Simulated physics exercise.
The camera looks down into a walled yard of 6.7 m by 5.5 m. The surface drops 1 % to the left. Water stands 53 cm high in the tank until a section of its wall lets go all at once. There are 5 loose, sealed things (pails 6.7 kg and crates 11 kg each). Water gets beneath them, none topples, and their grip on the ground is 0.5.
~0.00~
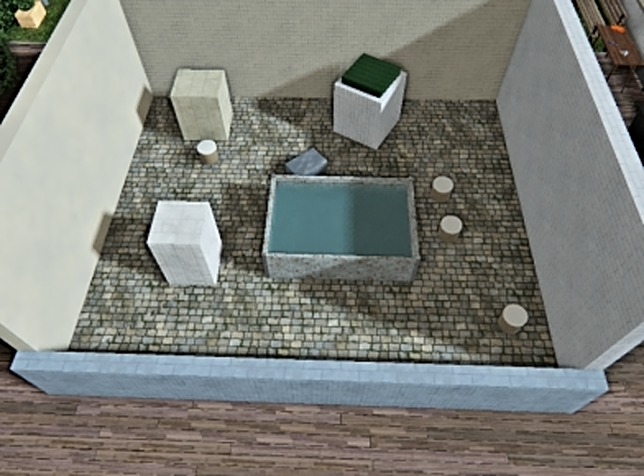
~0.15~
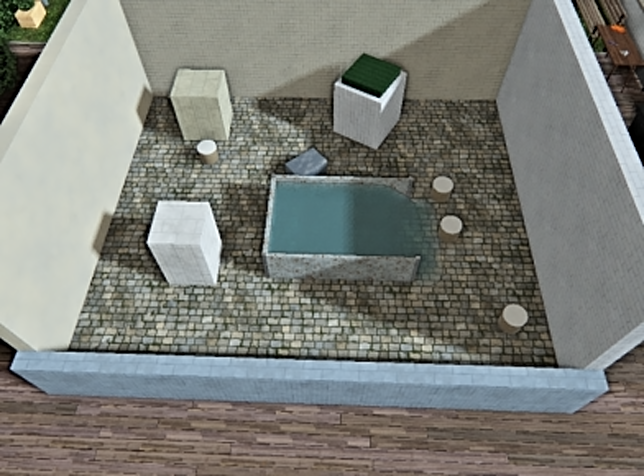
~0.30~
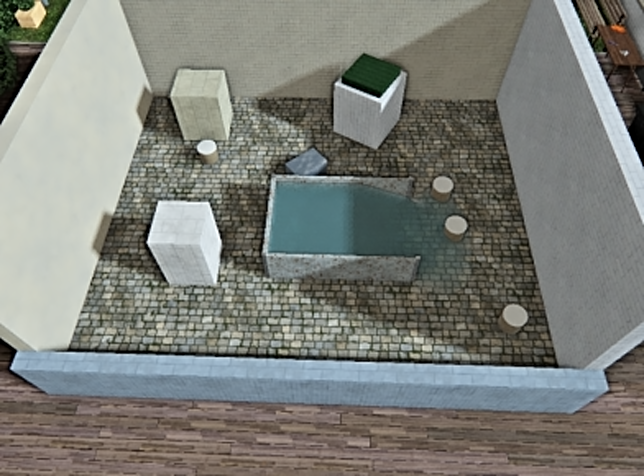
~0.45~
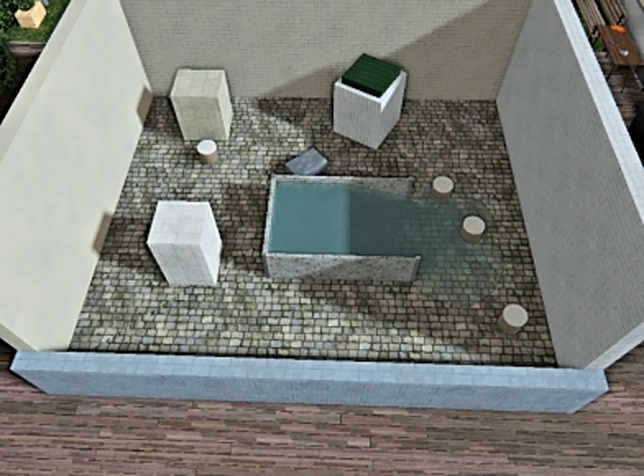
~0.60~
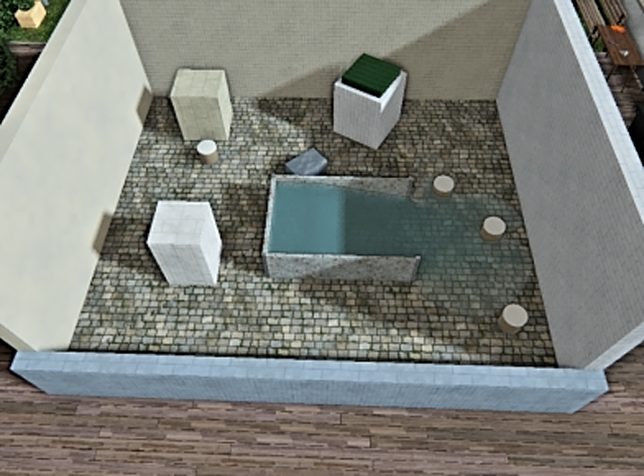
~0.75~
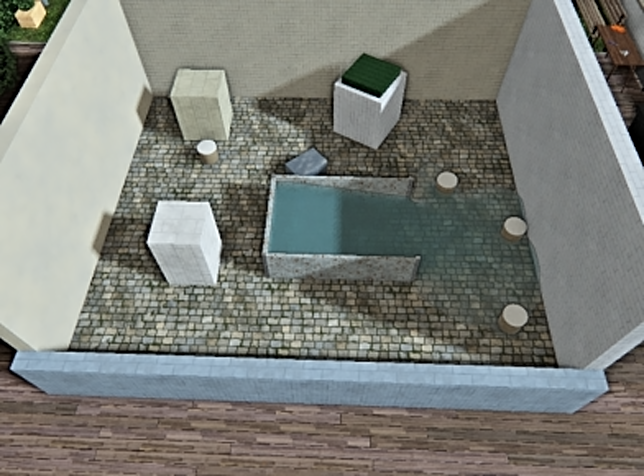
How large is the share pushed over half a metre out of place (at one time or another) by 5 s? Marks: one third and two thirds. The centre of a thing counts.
It is between one and two thirds.
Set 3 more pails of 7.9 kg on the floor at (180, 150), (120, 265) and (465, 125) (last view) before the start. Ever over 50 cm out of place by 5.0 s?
In turn: Less, short of it, more.
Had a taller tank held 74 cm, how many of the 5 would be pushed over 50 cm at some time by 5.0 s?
Then 3.
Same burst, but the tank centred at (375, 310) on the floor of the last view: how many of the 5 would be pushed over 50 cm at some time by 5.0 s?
In that case 2 of them.
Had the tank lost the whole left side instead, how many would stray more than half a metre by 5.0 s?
Then 0.
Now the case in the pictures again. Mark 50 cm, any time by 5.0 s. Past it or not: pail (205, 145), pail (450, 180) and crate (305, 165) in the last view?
In that order: Less, more, short of it.
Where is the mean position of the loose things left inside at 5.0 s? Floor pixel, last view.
Around (334, 183).
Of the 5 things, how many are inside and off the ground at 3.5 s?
I count 1.
After 1.1 s 1 of 5 are over 50 cm from their spots; 1 afloat.
After 2.2 s 3 of 5 are over 50 cm from their spots; 2 afloat.
After 3.5 s 3 of 5 are over 50 cm from their spots; 1 afloat.
After 5.0 s 3 of 5 are over 50 cm from their spots, and 3 have been at some point; 1 afloat.
